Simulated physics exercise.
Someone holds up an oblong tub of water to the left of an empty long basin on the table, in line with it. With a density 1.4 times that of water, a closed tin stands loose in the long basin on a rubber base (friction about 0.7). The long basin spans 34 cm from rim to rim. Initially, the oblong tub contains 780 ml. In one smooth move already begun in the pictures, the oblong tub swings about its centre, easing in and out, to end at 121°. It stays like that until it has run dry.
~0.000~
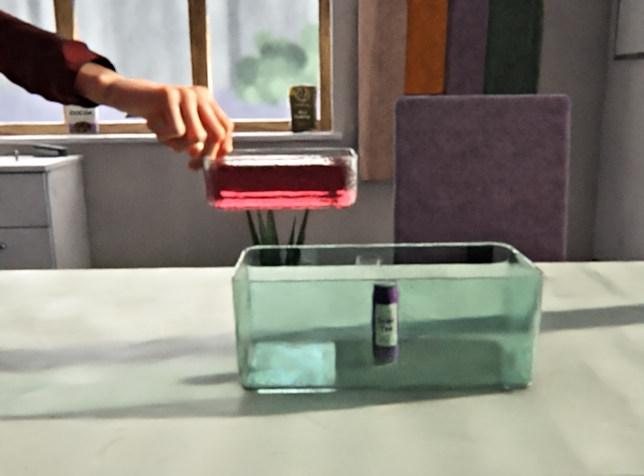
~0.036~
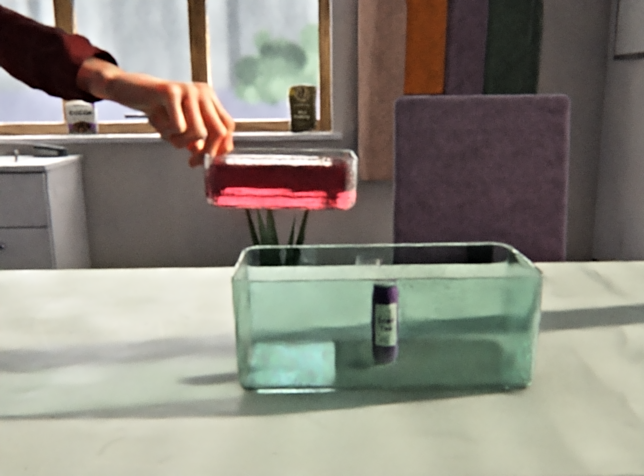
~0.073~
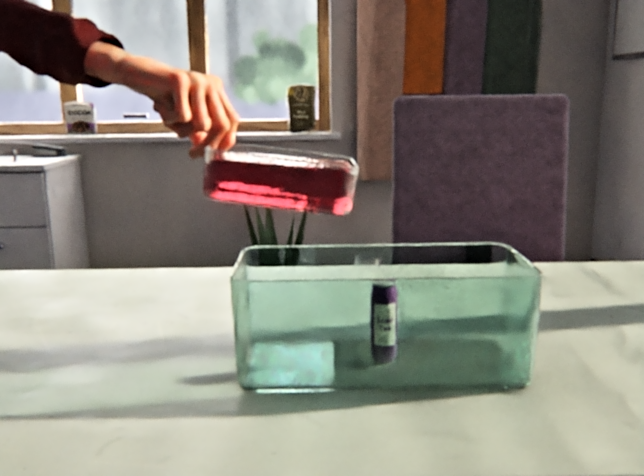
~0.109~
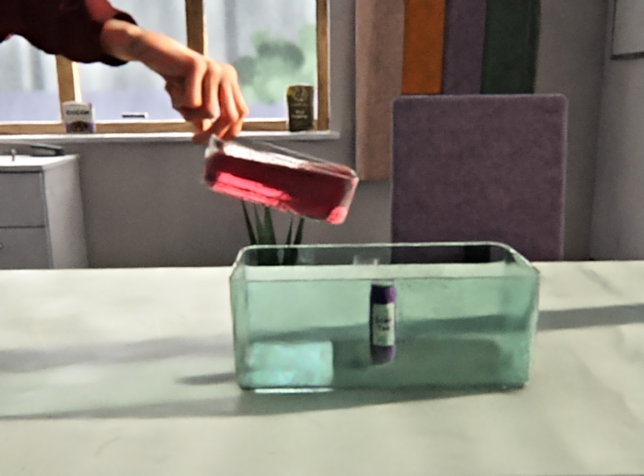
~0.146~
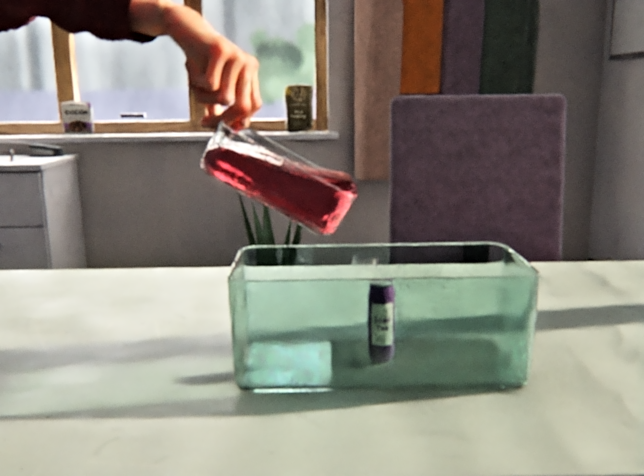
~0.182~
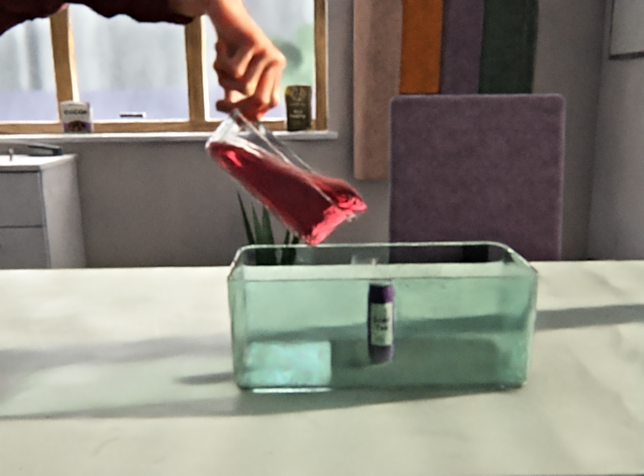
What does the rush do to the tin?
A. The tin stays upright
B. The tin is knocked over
The tin is knocked over (B).
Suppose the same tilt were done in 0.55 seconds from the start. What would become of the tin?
Outcome - the tin remains standing.
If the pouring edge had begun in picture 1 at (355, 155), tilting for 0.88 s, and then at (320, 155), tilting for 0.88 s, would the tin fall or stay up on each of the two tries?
In the first try it remains standing; in the second it remains standing.
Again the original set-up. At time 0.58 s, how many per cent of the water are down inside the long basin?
I reckon close to 96 per cent.
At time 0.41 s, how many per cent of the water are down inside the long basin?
Around 90%.
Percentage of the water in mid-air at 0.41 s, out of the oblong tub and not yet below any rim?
I'd put it at about 2 percent.
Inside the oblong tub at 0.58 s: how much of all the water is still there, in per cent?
Around 1 in a hundred is still there.
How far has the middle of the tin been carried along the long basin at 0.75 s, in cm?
Near 6 cm.
By 0.41 s the tilt is 120° and 8 per cent is still to pour; the tin stands where it began.
By 0.58 s the tilt is 121° and 1 per cent is still to pour; the tin leans 20°.
By 0.75 s the tilt is 121° and 0 per cent is still to pour; the tin leans 59°.
By 0.94 s the tilt is 121° and 0 per cent is still to pour; the tin lies on its side.
At rest the tin lies on its side.
